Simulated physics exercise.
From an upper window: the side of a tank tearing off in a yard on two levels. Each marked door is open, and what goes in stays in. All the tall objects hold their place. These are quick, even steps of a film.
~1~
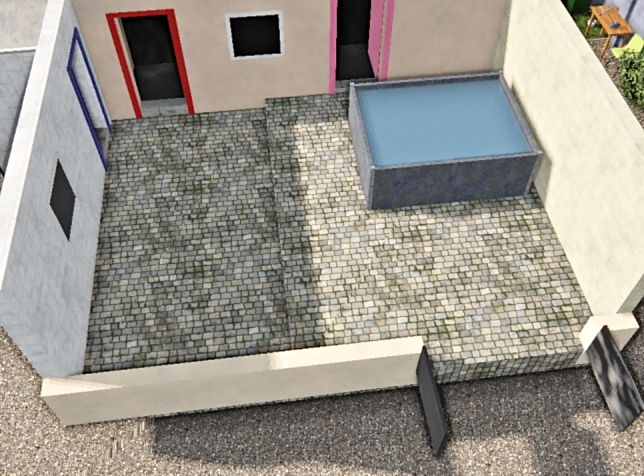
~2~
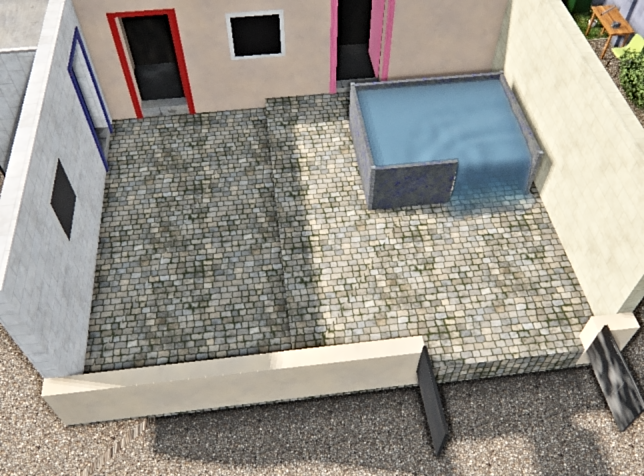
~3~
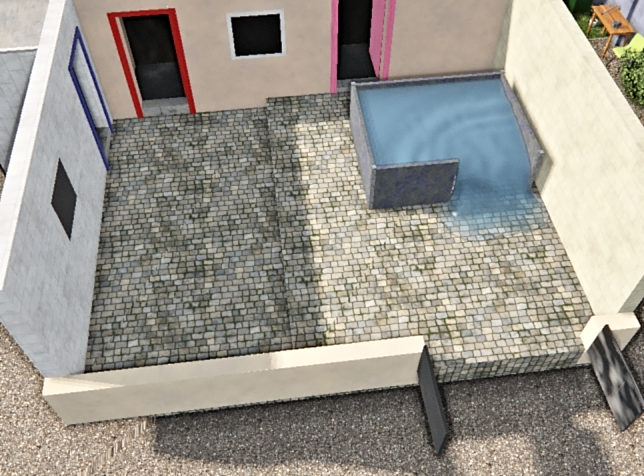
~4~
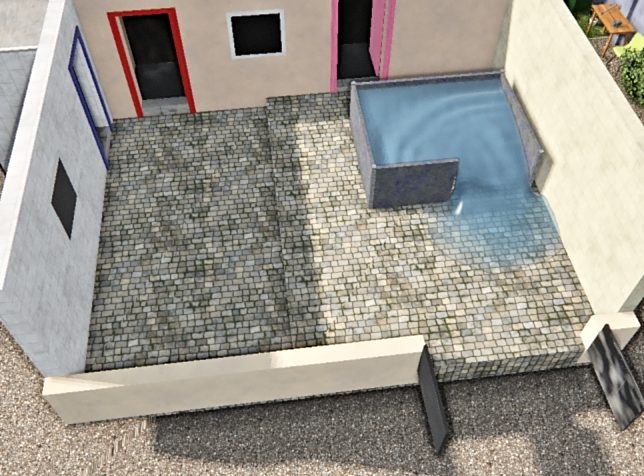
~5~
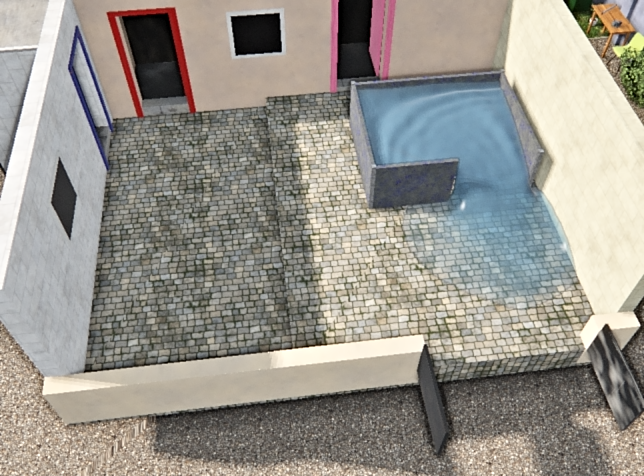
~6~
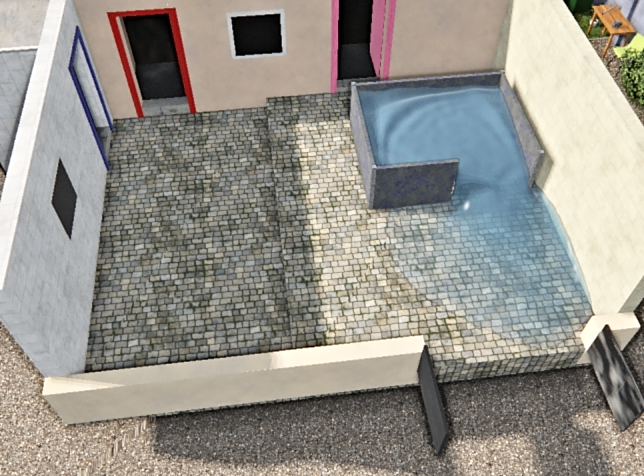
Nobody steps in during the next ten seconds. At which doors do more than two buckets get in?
One by one: The red door holds within the limit; the pink door holds within the limit; the blue door holds within the limit.
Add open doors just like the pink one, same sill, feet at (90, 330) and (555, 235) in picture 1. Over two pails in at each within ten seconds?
In turn: Stays under, floods.
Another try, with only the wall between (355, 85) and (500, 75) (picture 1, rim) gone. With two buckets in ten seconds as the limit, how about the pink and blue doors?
In short: Pink door is over, blue door floods.
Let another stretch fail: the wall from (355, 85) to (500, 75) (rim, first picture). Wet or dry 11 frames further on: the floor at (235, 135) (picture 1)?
Verdict: Awash.
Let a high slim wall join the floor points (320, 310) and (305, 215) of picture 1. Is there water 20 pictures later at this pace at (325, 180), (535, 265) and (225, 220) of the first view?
One after the other: Clear, awash, not flooded.
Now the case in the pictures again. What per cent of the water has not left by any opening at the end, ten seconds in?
Close to 28 %.
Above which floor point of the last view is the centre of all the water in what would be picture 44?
Near (443, 203).
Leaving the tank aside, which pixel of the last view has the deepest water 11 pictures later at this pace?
Close to (580, 323).
A moment on, water covers 20 % of the floor; the red door not reached, the pink door not reached, the blue door not reached.
Next, water covers 20 % of the floor; the red door not reached, the pink door not reached, the blue door not reached.
Then, water covers 30 % of the floor; the red door not reached, the pink door not reached, the blue door not reached.
Later, water covers 40 % of the floor; the red door not reached, the pink door wet at the sill, nothing in, the blue door not reached.
In the end, water covers 50 % of the floor; the red door not reached, the pink door wet at the sill, nothing in, the blue door not reached.
